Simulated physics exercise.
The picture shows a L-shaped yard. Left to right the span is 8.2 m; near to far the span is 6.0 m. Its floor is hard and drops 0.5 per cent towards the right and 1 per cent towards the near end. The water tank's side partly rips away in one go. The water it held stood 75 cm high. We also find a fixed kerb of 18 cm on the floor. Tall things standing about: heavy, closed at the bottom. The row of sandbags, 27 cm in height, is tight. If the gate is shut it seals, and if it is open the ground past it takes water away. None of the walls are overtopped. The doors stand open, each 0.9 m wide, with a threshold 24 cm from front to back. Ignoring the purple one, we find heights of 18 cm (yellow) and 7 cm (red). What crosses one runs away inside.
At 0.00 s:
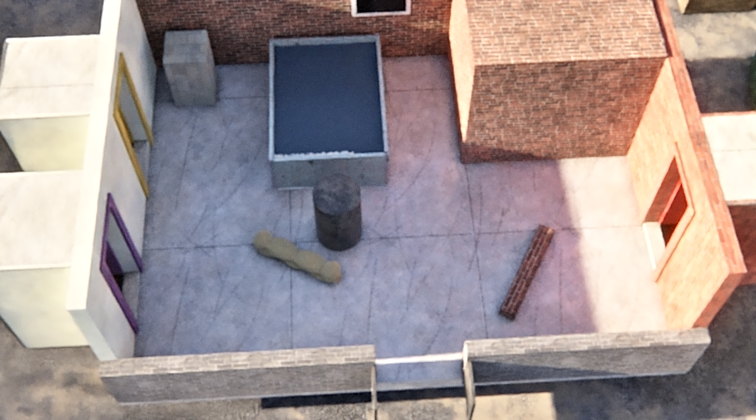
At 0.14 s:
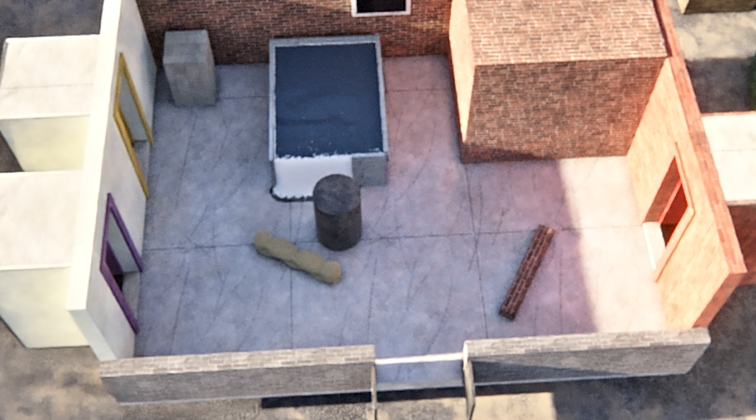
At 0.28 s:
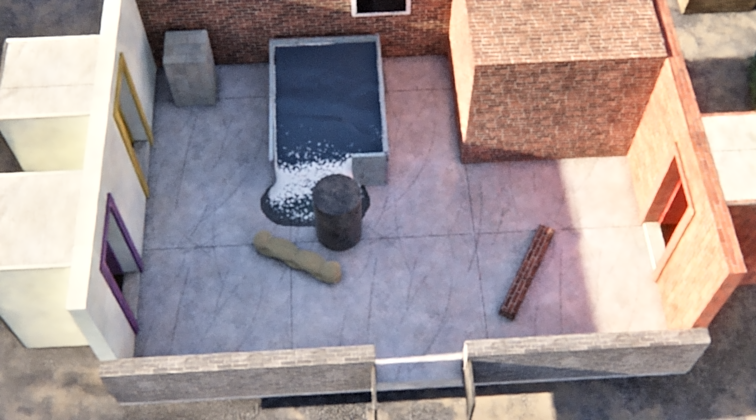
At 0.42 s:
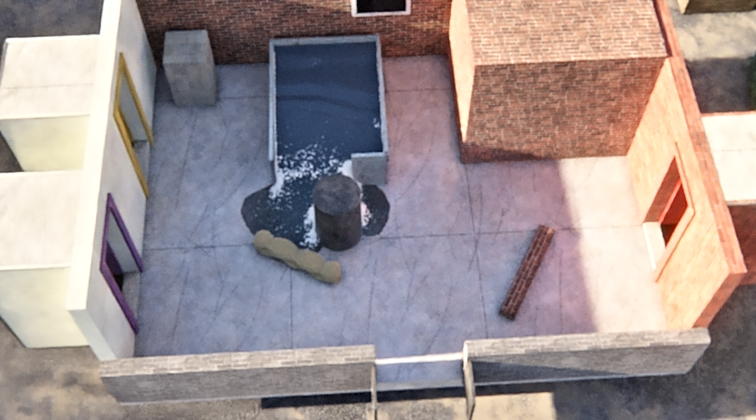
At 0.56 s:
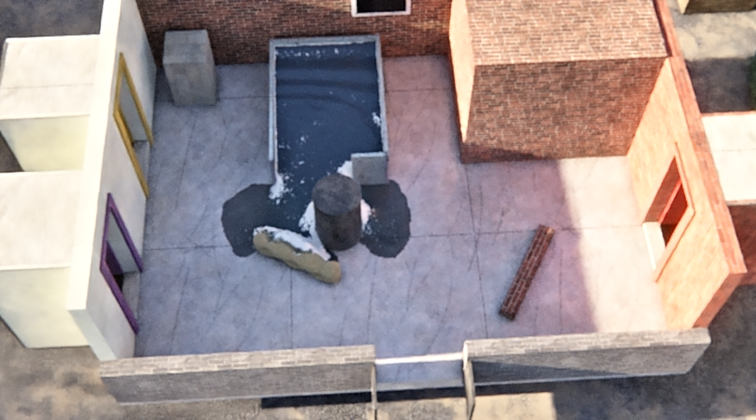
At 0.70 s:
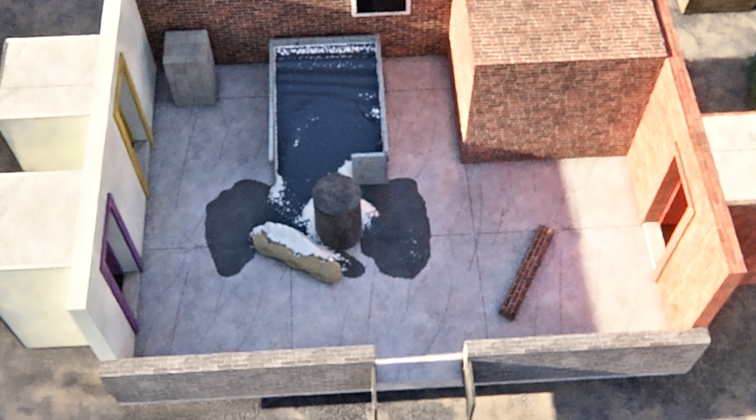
A large tank opens at its near side, and dark water spreads around a cylinder.
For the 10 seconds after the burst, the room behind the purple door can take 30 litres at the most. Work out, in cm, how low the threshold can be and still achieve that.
It can be no lower than about 16 cm.
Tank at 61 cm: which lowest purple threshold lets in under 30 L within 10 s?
Roughly 11.5 centimetres would do it.
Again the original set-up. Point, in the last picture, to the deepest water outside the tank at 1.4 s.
Around (288, 246).
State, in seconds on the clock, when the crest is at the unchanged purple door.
Some 2.2 s, more or less.
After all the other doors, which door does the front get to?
Red.
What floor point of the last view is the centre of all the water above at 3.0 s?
The water's centre is at about (327, 202).
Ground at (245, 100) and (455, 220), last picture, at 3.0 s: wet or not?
Untouched, awash.
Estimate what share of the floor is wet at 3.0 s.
I'd estimate about 70 percent.
After 1.4 s water covers 35 % of the floor, deepest (57 cm) near (288, 246); it has not reached the purple door.
After 3.0 s water covers 70 % of the floor, deepest (37 cm) near (288, 246); 16 cm at the purple door, 87 litres in over its 6 cm threshold.
After 10.0 s water covers 95 % of the floor, deepest (15 cm) near (609, 355); 8 cm at the purple door, 168 litres in over its 6 cm threshold.
At the purple door as built, the water arrived by 1.5 s and peaked near 19 cm at 2.2 s.
Run again over the same 10 s with other heights there, 43 litres in over 14 cm, 13 litres over 19 cm. The limit of 30 litres is kept from about 16 cm up.
